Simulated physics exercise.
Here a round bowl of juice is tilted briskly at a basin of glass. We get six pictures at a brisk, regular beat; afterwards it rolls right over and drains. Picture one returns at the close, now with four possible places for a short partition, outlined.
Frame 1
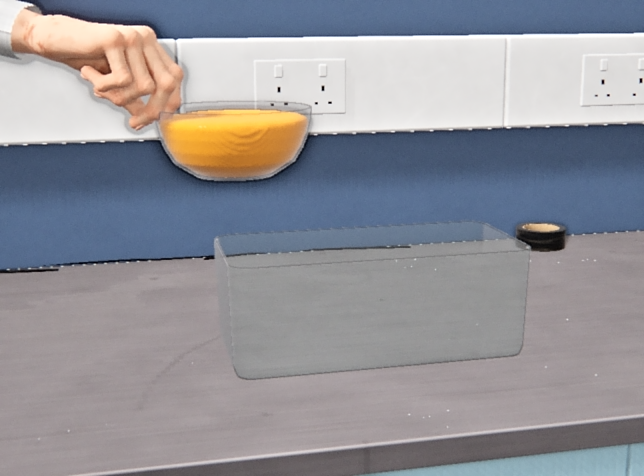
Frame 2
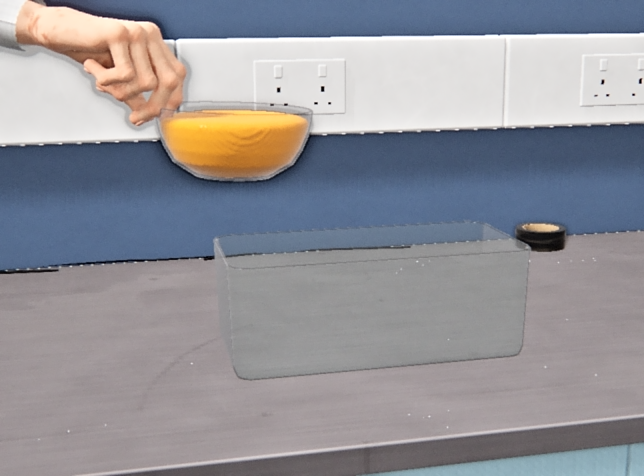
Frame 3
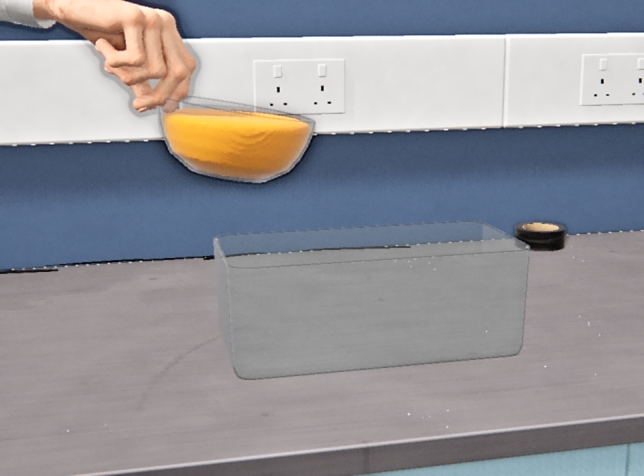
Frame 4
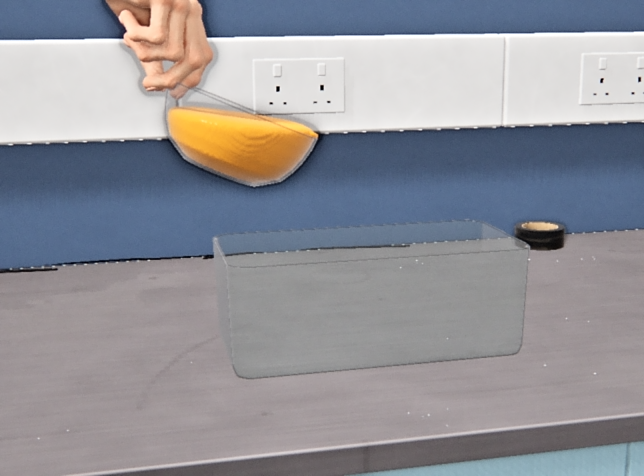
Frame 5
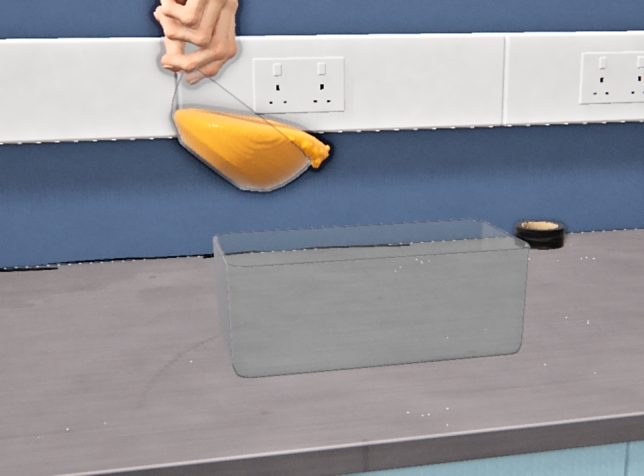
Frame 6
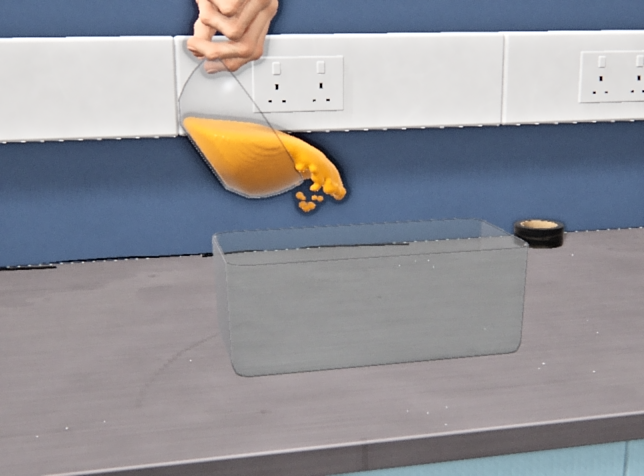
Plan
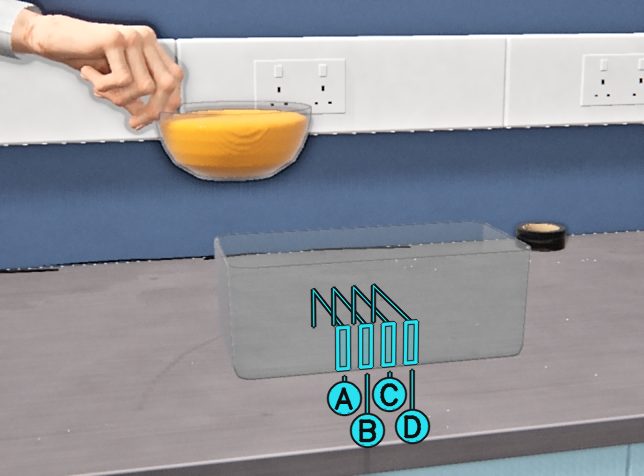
On a grey counter, a hand tilts a glass bowl rightward, pouring orange juice over its lip.
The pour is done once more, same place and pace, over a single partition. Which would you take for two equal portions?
Take B.
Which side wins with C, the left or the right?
The left side.
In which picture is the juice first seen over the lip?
In picture 4.
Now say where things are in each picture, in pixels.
Upright, lip at (307, 105); basin from (234, 379) to (521, 353); nothing has left yet.
Tipped about 3°, lip at (308, 109); nothing has left yet.
Tipped about 11°, lip at (311, 119); nothing has left yet.
Tipped about 23°, lip at (313, 136); juice is over the lip, down to (313, 136).
Tipped about 39°, lip at (310, 156); juice is over the lip, down to (314, 163).
Tipped about 57°, lip at (300, 178); juice is over the lip, down to (305, 207).
On the marked copy, A at (344, 376); B at (367, 374); C at (389, 372); D at (412, 370).
Choosing A, about 33 % ends left of the wall and 65 % right of it; 3 % is lost outside.
Choosing B, about 49 % ends left of the wall and 47 % right of it; 4 % is lost outside.
Choosing C, about 66 % ends left of the wall and 25 % right of it; 9 % is lost outside.
Choosing D, about 72 % ends left of the wall and 18 % right of it; 10 % is lost outside.
